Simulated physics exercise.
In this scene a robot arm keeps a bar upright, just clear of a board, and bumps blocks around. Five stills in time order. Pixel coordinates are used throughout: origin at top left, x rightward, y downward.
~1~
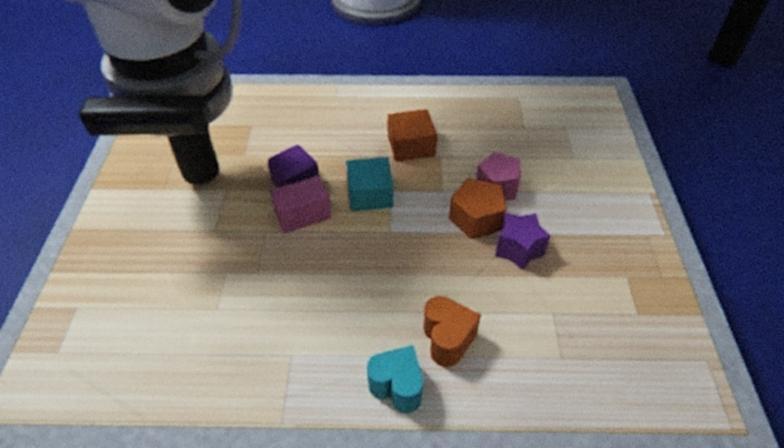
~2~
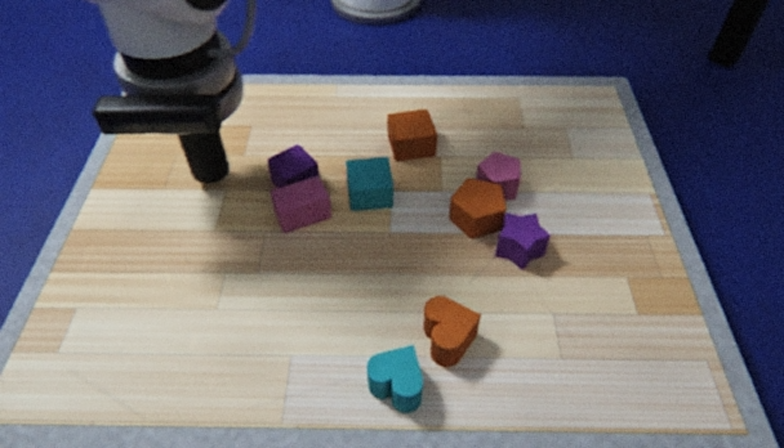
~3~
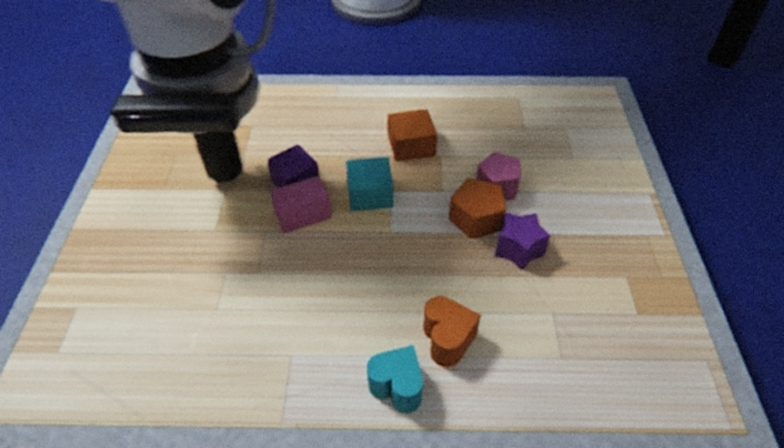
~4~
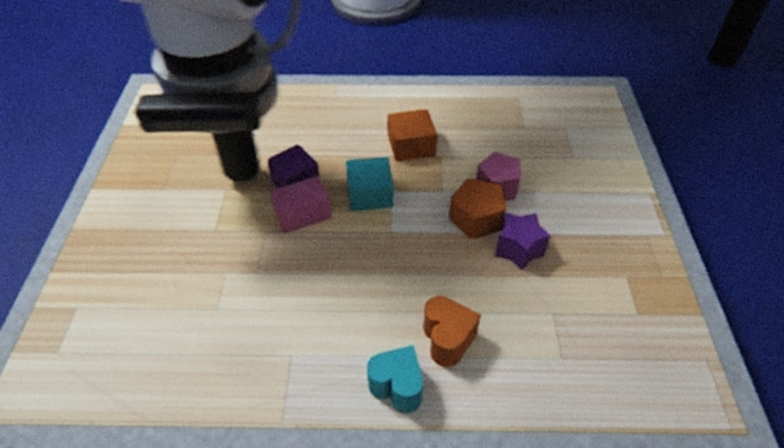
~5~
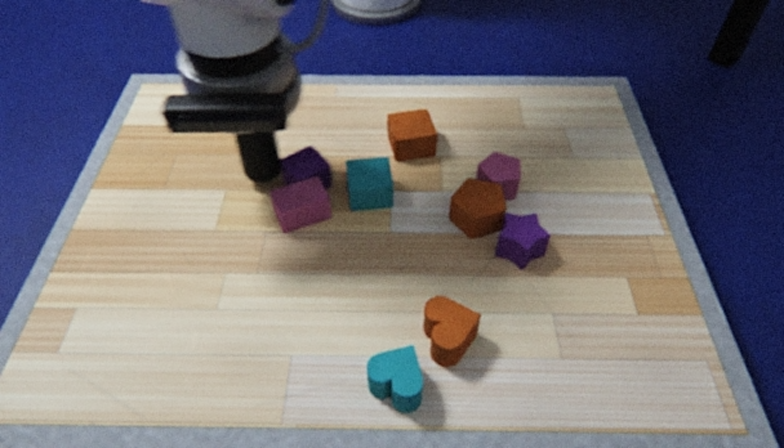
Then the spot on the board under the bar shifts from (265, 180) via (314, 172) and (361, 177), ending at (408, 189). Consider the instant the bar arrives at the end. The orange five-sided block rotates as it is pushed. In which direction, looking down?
From above, the turn goes anticlockwise.
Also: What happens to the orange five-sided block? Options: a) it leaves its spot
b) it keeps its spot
The correct letter is a.
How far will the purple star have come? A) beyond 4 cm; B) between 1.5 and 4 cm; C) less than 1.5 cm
The answer is C.
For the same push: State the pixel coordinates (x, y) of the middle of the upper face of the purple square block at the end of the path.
In the picture, it is at (433, 191).
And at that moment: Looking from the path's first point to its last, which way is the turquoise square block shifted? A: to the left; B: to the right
The answer is B.
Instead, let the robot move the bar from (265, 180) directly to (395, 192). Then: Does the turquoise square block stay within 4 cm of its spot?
Going by the path, no.
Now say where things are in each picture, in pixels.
Tip of the bar (201, 173), middles of tops, purple square block (292, 161), turquoise square block (369, 173), orange five-sided block (480, 197), purple star (524, 229), in the first frame.
Bar (211, 172), nothing pushed, in the second frame.
Bar (225, 171), nothing pushed, in the third frame.
Bar (242, 170), nothing pushed, in the fourth frame.
Bar (263, 171), purple square block (305, 162), turquoise square block (369, 173), orange five-sided block (480, 197), purple star (524, 229), in the fifth frame.
What follows on the original path. One third of the way, bar (314, 163); purple square block (345, 164), turned 55° clockwise; turquoise square block (383, 175), turned 25° clockwise.
Two thirds of the way, bar (362, 168); purple square block (390, 173), turned 75° clockwise; turquoise square block (422, 194), turned 45° clockwise.
At the end, bar (408, 180); purple square block (433, 191), turned 105° clockwise; turquoise square block (449, 222), turned 75° clockwise; orange five-sided block (493, 203), turned 35° anticlockwise; purple star (529, 230), turned 15° clockwise.
